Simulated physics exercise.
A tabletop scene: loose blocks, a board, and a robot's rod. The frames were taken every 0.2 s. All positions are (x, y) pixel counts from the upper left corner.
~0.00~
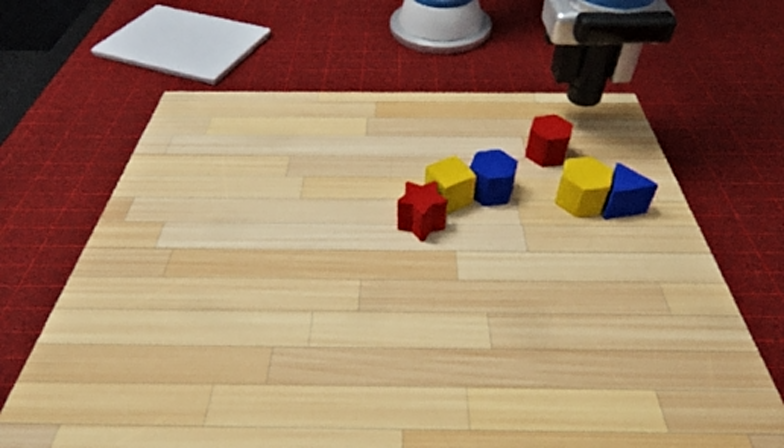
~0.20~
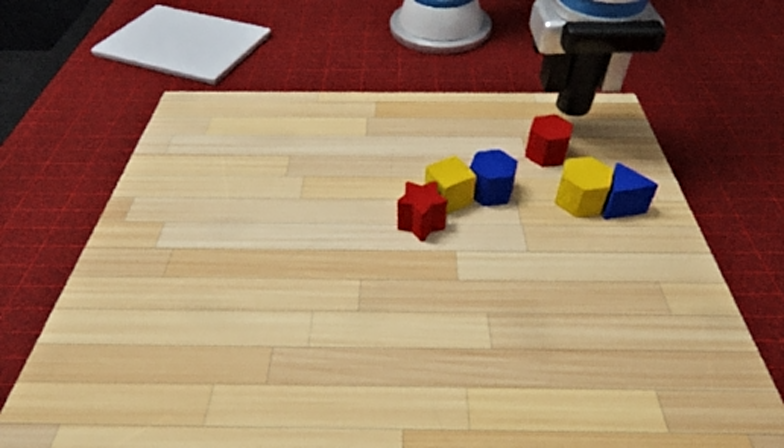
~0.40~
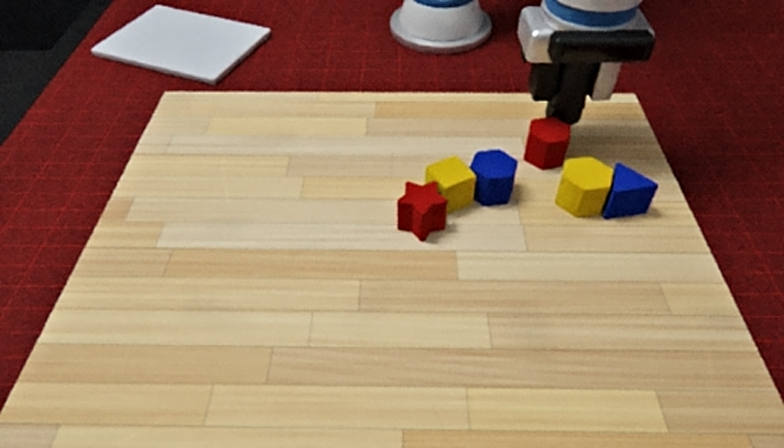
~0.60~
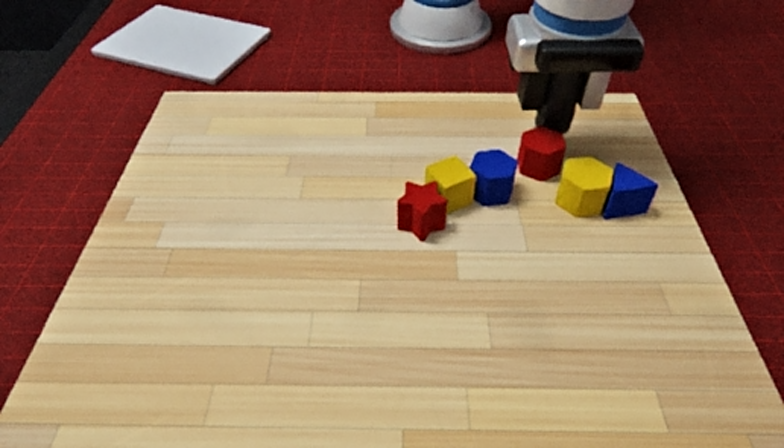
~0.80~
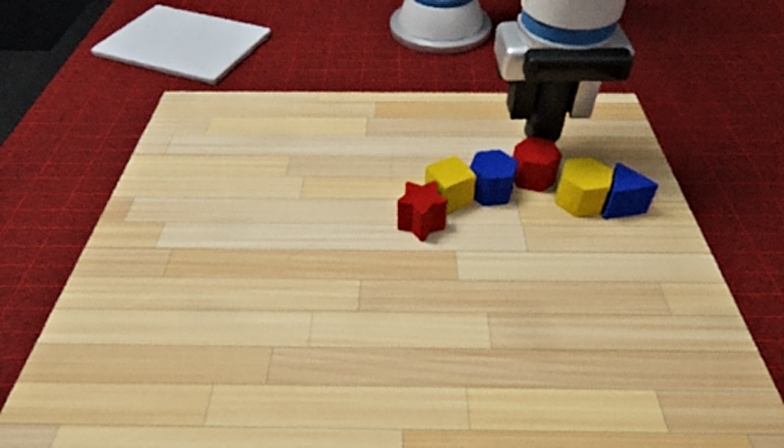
A robot's dark rod pushes the red hexagon forward between the blue and yellow hexagons.
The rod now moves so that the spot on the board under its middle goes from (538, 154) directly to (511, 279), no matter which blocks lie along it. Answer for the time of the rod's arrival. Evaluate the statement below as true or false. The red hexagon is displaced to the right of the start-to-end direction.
That is false.
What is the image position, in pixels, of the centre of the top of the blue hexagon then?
For the centre of its top, I'd go with (488, 180).
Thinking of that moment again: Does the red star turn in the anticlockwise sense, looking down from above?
Yes, that is what happens.
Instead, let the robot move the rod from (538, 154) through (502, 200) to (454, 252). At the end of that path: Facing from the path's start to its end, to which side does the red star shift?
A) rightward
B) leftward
The correct letter is A.
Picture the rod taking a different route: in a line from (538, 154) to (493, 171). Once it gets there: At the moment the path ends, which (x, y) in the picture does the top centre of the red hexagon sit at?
If I read the scene right, the answer is (536, 163).
What follows on the original path. One third of the way, rod at (535, 171); red star at (417, 195), turned 15° anticlockwise; yellow square piece at (443, 171), turned 20° clockwise; blue hexagon at (489, 178), turned 50° clockwise; red hexagon at (537, 191).
Two thirds of the way, rod at (526, 212); red star at (416, 195), turned 20° anticlockwise; yellow square piece at (442, 171), turned 20° clockwise; blue hexagon at (488, 180), turned 60° clockwise; red hexagon at (539, 237), turned 30° anticlockwise.
At the end, rod at (515, 259); red star at (416, 195), turned 20° anticlockwise; yellow square piece at (442, 171), turned 20° clockwise; blue hexagon at (488, 180), turned 60° clockwise; red hexagon at (547, 286), turned 55° anticlockwise.
